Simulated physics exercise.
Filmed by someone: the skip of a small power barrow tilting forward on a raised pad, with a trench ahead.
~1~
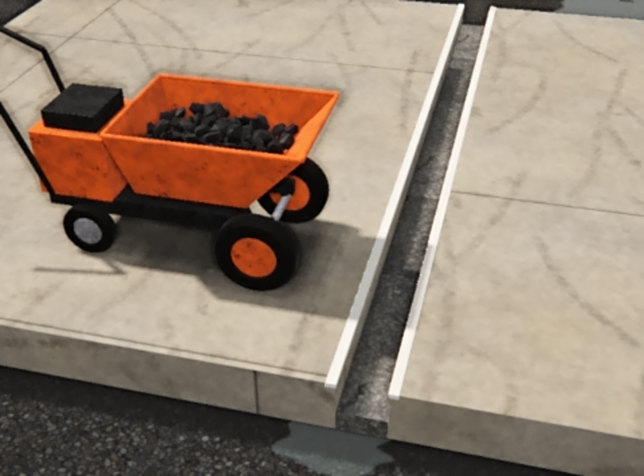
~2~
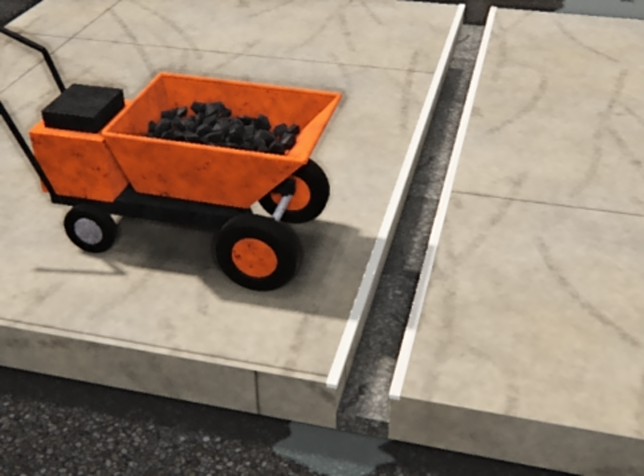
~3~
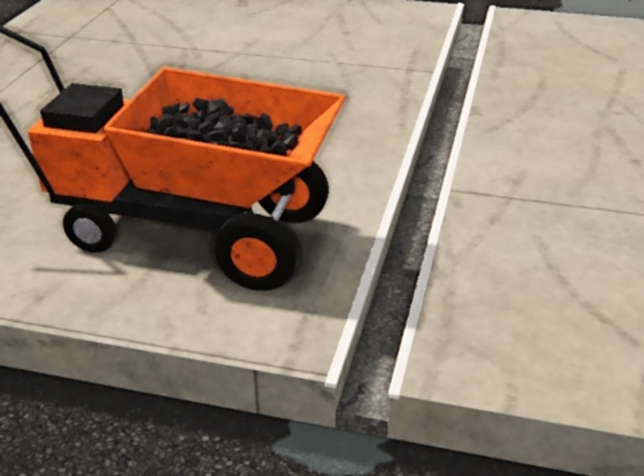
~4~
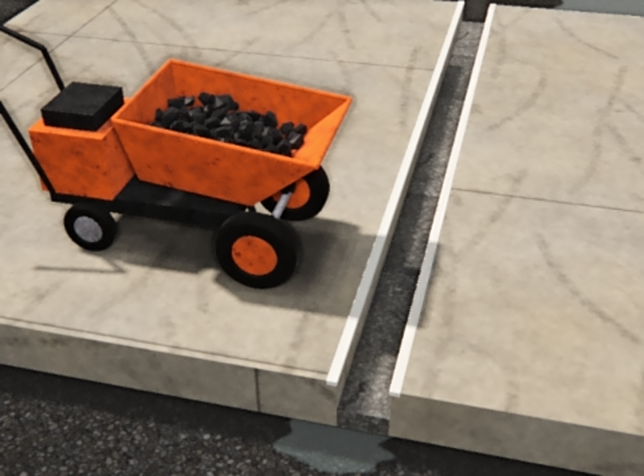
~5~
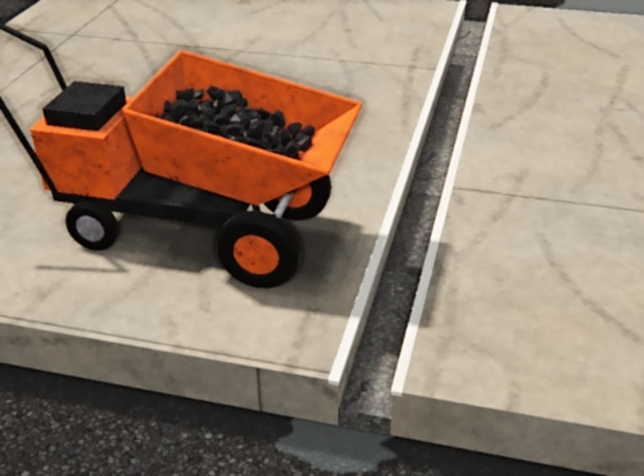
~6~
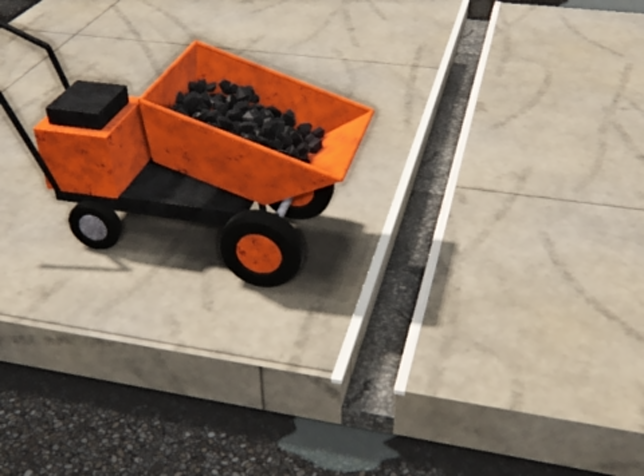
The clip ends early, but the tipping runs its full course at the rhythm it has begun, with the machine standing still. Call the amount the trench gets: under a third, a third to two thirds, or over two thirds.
Amount in the trench: A third to two thirds.
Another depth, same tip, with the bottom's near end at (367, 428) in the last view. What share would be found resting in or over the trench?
The share would be roughly 70 per cent.
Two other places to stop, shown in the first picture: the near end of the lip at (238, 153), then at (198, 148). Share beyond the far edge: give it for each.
It comes out near 0 in a hundred for the first and near 0 in a hundred for the second.
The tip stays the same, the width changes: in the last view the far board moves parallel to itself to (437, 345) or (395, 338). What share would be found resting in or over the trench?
90 %, give or take, and then 20 %.
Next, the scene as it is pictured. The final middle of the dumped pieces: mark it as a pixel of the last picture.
Last view, resting centre - approx. (419, 266).
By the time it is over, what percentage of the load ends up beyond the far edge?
Near 35 in every hundred.
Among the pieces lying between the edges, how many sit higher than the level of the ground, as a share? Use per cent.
About 15 per cent.
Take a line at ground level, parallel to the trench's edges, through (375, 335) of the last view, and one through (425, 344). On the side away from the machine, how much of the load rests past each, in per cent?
Close to 80 and 30 per cent respectively.
Soon after the last picture, skip tipped steeply; all in the skip.
A little later, skip tipped steeply; most in the skip; a small part in or heaped over the trench; a small part beyond it.
Later still, skip tipped right over; a small part in the skip; about half in or heaped over the trench; about a third beyond it.
At rest, skip tipped right over; a small part in the skip; about half in or heaped over the trench; about a third beyond it.
